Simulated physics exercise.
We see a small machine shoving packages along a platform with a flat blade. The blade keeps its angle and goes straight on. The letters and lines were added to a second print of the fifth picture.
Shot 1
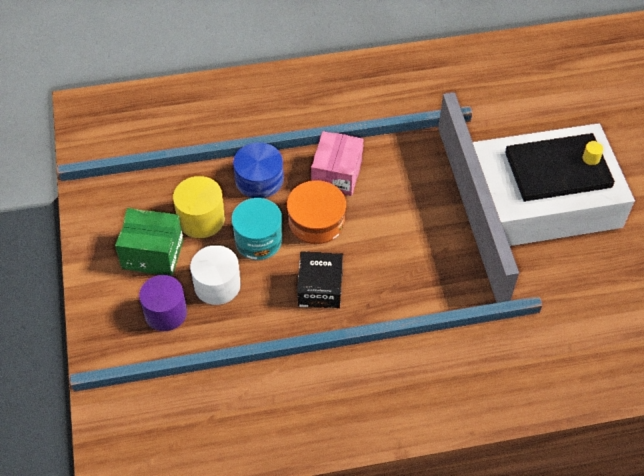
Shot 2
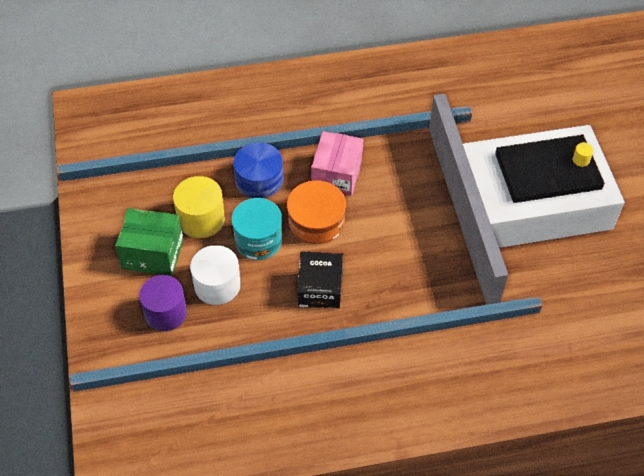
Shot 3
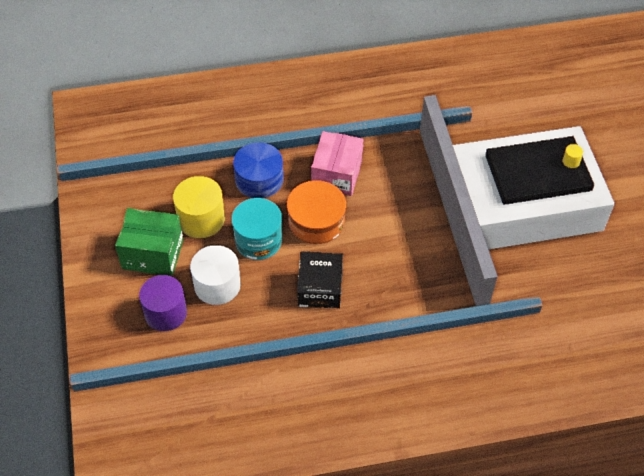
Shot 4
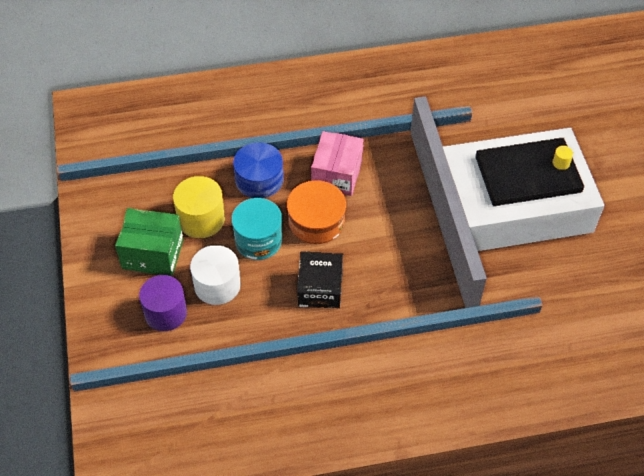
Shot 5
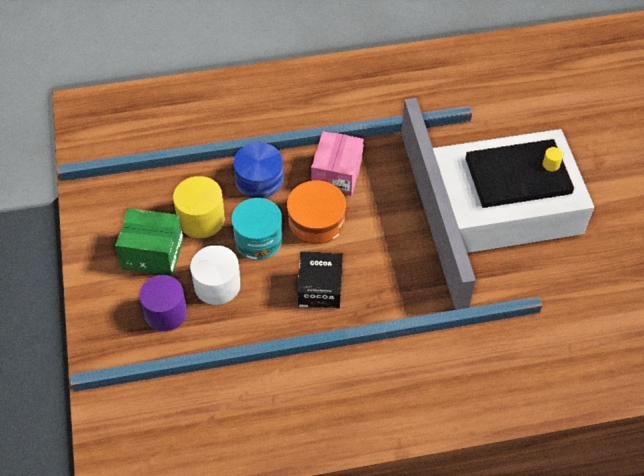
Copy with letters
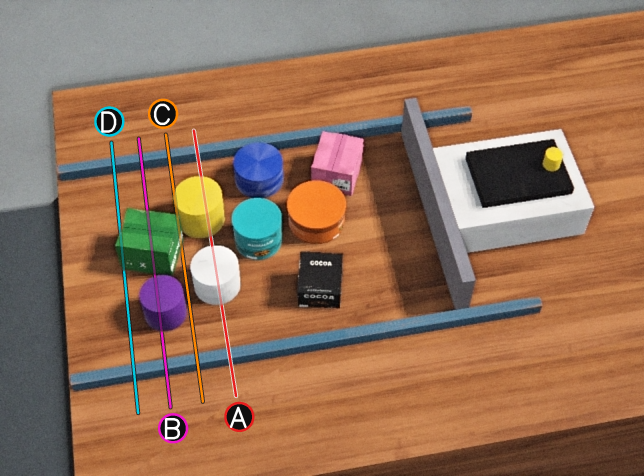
We see a small white machine with a flat grey blade move slowly left between two blue rails on a wooden platform, while the colourful boxes and round containers ahead of it stay still, untouched by the blade.
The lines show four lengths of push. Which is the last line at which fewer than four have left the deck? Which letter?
It should halt at B.
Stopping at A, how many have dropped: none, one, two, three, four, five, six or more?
In all, none.
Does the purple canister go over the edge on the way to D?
Yes.
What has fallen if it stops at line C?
It is the green box.
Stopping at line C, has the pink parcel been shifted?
Yes.
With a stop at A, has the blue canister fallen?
No.
On the marked copy, A at (213, 252); B at (153, 261); C at (183, 257); D at (124, 266).
Following B. Soon after the start, robot (413, 188); blue canister (249, 172); pink parcel (296, 171).
Later, robot (311, 204); green box (101, 250); purple canister (131, 317).
In the end, robot (231, 216); green box over the edge; purple canister (72, 350); one fallen.
As for the rest, A is within the limit but short; C is within the limit but short; D drops six.
